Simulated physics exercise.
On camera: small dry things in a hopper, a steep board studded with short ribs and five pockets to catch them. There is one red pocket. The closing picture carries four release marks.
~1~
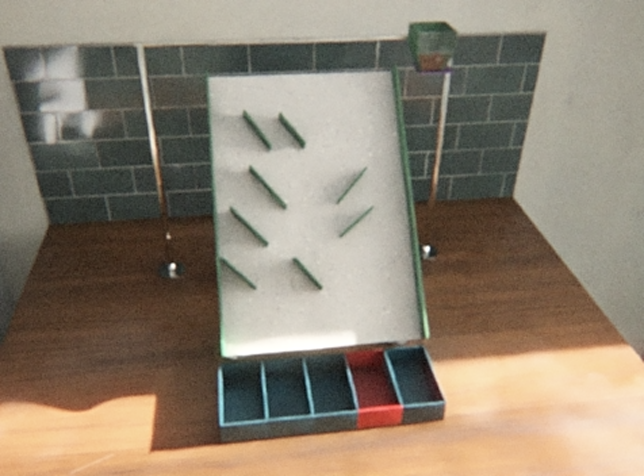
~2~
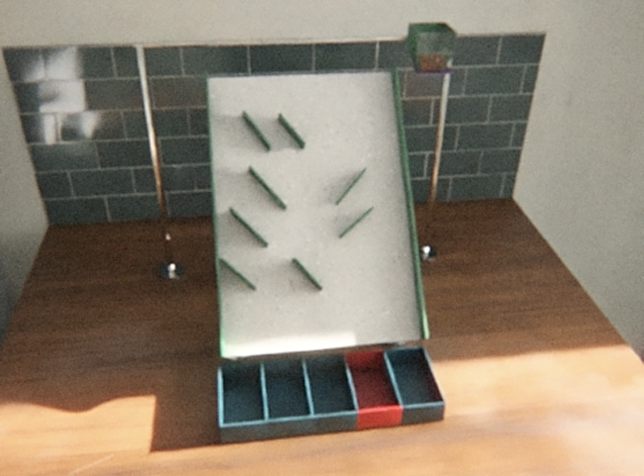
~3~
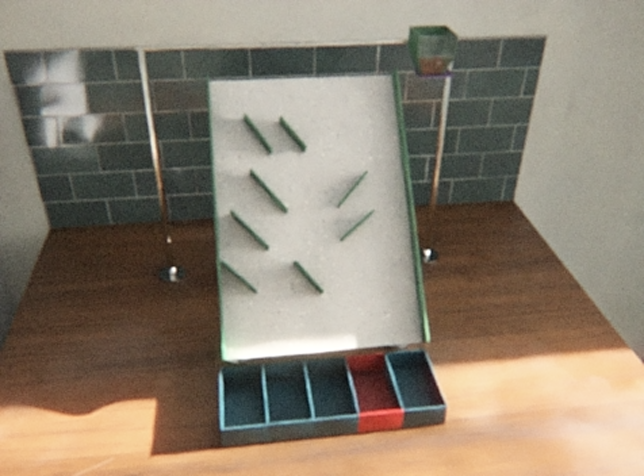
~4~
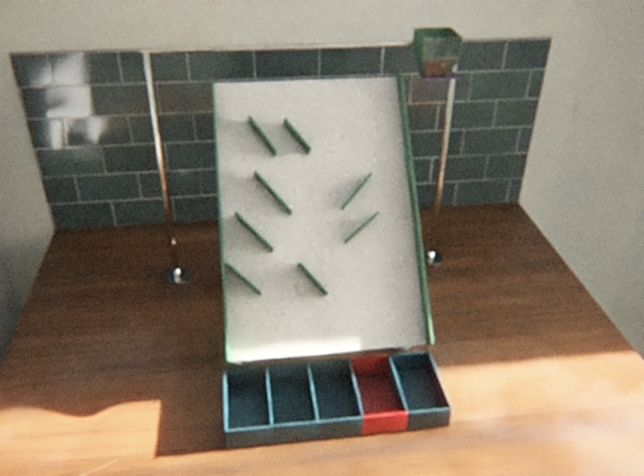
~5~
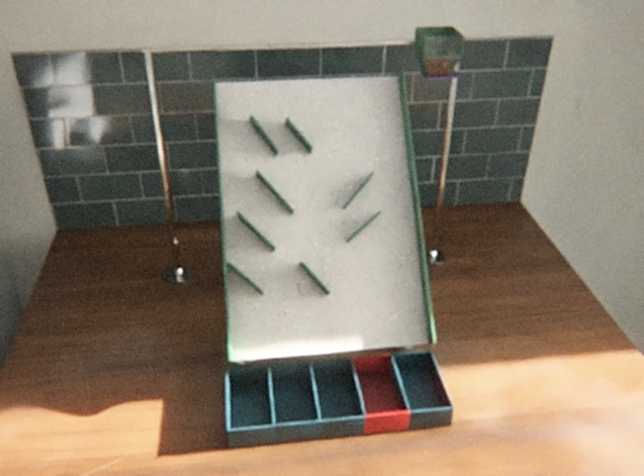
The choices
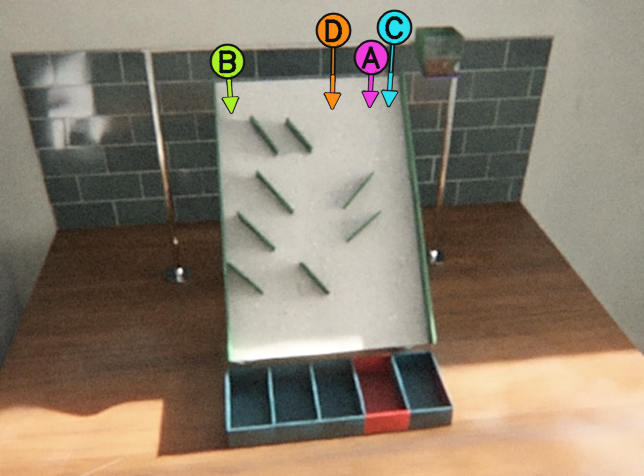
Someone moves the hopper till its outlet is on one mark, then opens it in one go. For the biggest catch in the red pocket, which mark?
Choose D.
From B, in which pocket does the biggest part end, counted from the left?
The third.
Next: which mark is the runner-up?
It is A.
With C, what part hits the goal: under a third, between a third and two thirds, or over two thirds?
It is under a third.
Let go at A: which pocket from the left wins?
It is the fifth one.
On the marked copy, mark A meets the board at (369, 101); mark B meets the board at (231, 107); mark C meets the board at (388, 100); mark D meets the board at (332, 103).
With A, about a quarter in the red pocket, about half in other pockets, a small part outside the box.
With B, a small part in the red pocket, most in other pockets, a small part outside the box.
With C, a small part in the red pocket, about two thirds in other pockets, about a quarter outside the box.
With D, about two thirds in the red pocket, about a quarter in other pockets, a small part outside the box.
